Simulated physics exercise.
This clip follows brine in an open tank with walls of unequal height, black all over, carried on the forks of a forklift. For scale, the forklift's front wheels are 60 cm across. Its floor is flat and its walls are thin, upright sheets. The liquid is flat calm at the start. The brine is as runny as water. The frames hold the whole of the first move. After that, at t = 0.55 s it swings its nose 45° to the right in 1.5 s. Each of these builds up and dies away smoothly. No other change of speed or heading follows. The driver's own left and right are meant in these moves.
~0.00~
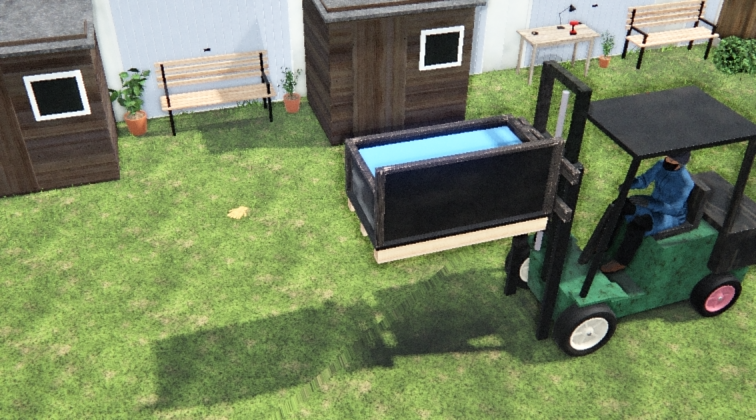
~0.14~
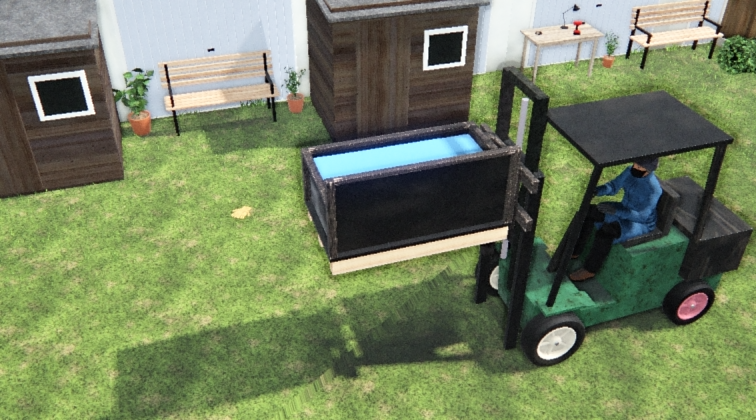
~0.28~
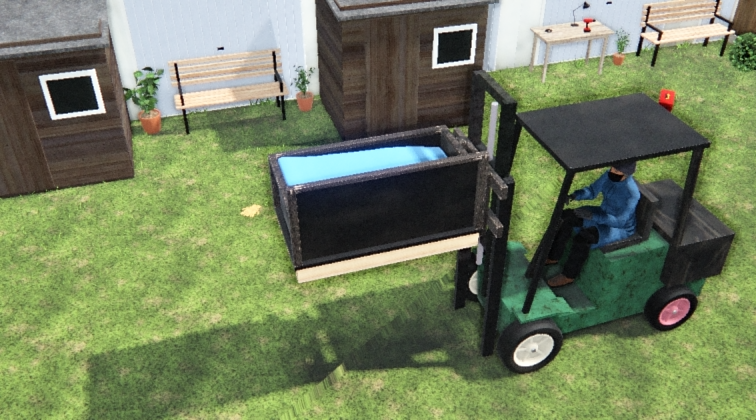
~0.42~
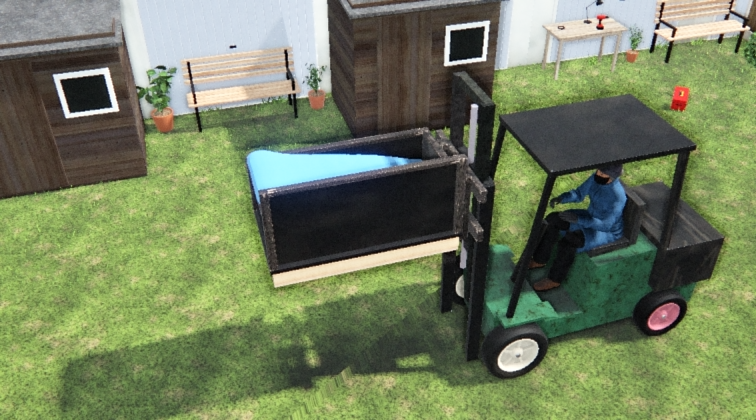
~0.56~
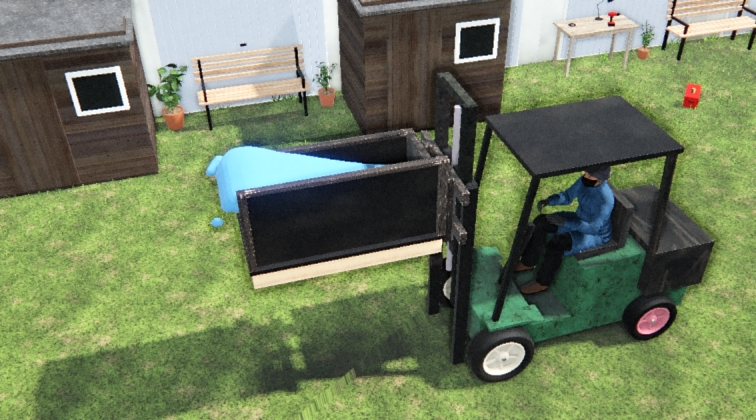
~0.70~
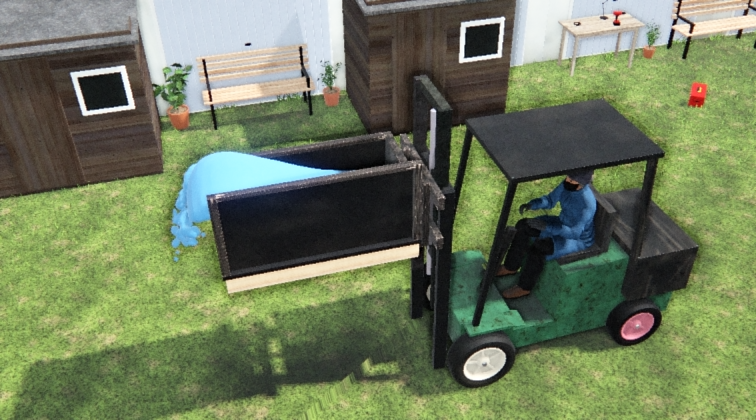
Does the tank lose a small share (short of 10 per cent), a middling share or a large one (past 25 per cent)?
The loss is middling.
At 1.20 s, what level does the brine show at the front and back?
Front 38 cm, back 46 cm.
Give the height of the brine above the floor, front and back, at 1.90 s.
About 46 cm in front and 24 cm behind.
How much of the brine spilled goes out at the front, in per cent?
Some 60 per cent of it.
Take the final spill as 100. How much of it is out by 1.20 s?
About 50 per cent.
By 1.20 s front 37 cm, middle 35 cm, back 47 cm above the floor; the loss stands at 8 per cent, over the front.
By 1.90 s front 47 cm, middle 34 cm, back 25 cm above the floor; the loss stands at 10 per cent, over the front.
By 2.60 s front 30 cm, middle 34 cm, back 36 cm above the floor; the loss stands at 15 per cent, mostly over the front, some over the far side.
By 5.03 s the loss stands at 16 per cent, over the front and the far side, 67 of 407 litres.
